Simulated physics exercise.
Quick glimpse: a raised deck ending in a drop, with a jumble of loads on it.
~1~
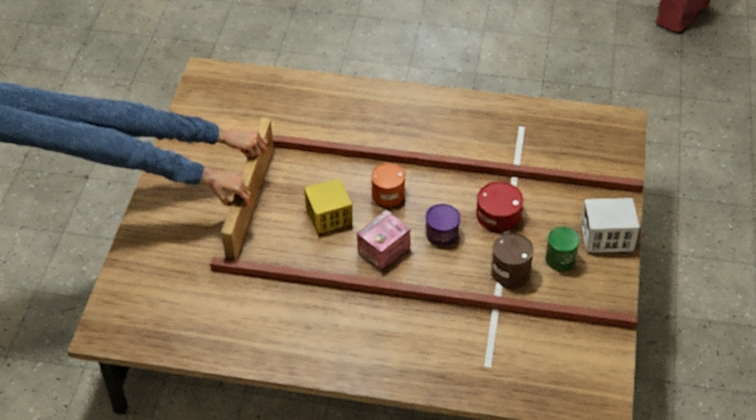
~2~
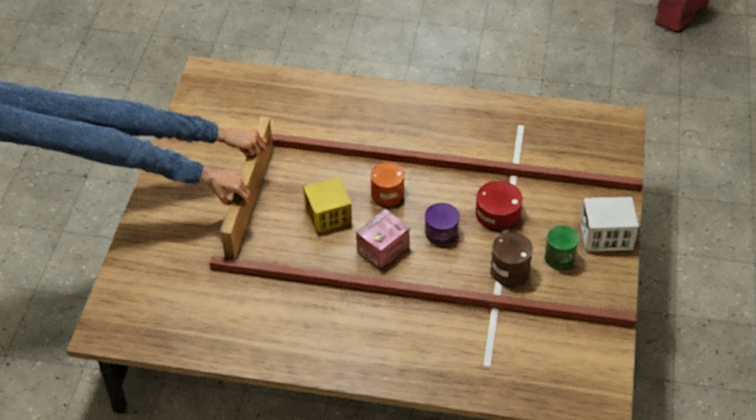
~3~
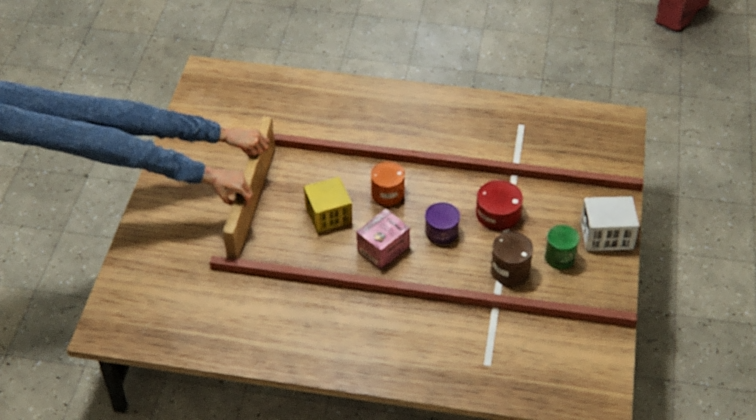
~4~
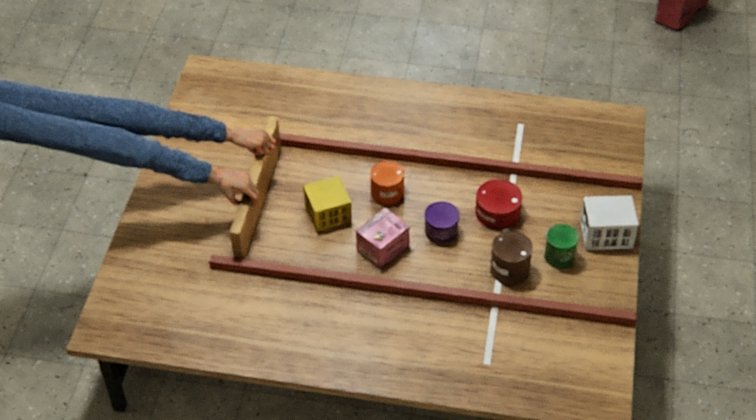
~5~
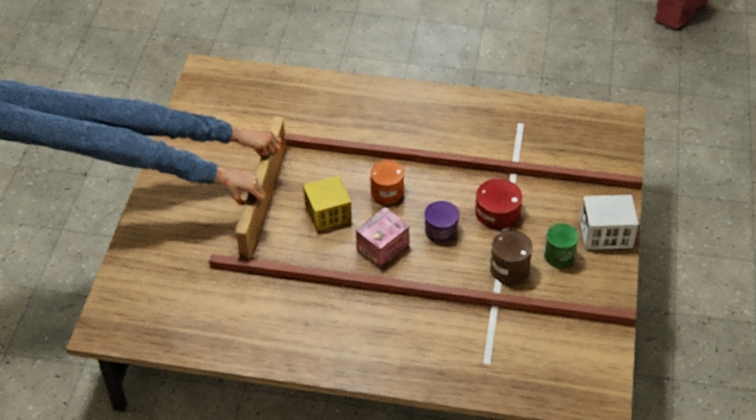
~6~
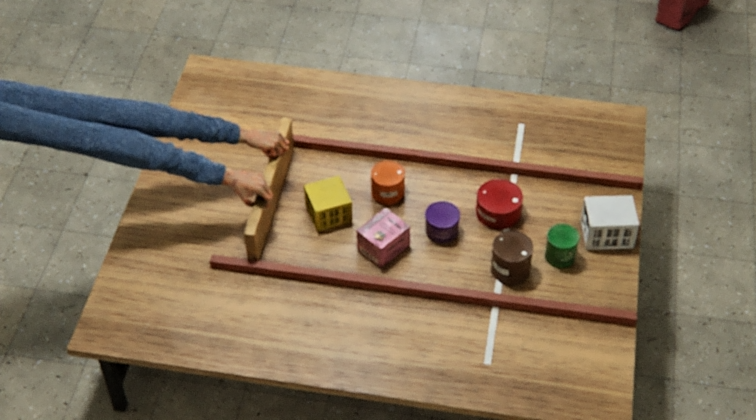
The video shows two hands sliding a wooden plank slowly to the right between red rails on a table, toward a yellow box, while the assorted boxes and round containers ahead of it stay still.
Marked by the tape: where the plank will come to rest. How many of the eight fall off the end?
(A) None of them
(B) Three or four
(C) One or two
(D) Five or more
A, none of them.
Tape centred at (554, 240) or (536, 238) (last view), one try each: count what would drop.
Per try: 2; 0.
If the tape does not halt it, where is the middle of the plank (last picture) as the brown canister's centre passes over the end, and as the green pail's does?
Around (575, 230) first and around (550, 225) second.
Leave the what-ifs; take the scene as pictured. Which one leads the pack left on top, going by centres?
It's the white crate that ends nearest.
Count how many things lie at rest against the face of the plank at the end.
It touches 3.
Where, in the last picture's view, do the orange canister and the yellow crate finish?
Orange canister at about (527, 200), yellow crate at about (525, 232).
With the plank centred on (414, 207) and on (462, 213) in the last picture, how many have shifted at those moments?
The counts are 4 and 6.
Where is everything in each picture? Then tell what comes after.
In the first frame, white crate (609, 225); green pail (562, 249); brown canister (512, 260); plank (249, 188); tape (506, 237).
In the second frame, green pail (561, 248); plank (248, 187).
In the third frame, brown canister (512, 259); pink box (383, 239).
In the fourth frame, white crate (608, 223); red canister (499, 204).
In the fifth frame, green pail (561, 246); purple pail (442, 222).
In the sixth frame, white crate (609, 223); green pail (562, 246); brown canister (512, 258); plank (270, 189); tape (506, 234).
Soon after, none off yet; white crate at rest near (609, 223); green pail at rest near (562, 246); brown canister at rest near (512, 258).
Then, none off yet; white crate at rest near (609, 223); green pail at rest near (562, 246); brown canister moved a little near (522, 259).
At rest, the number that fall off is zero.
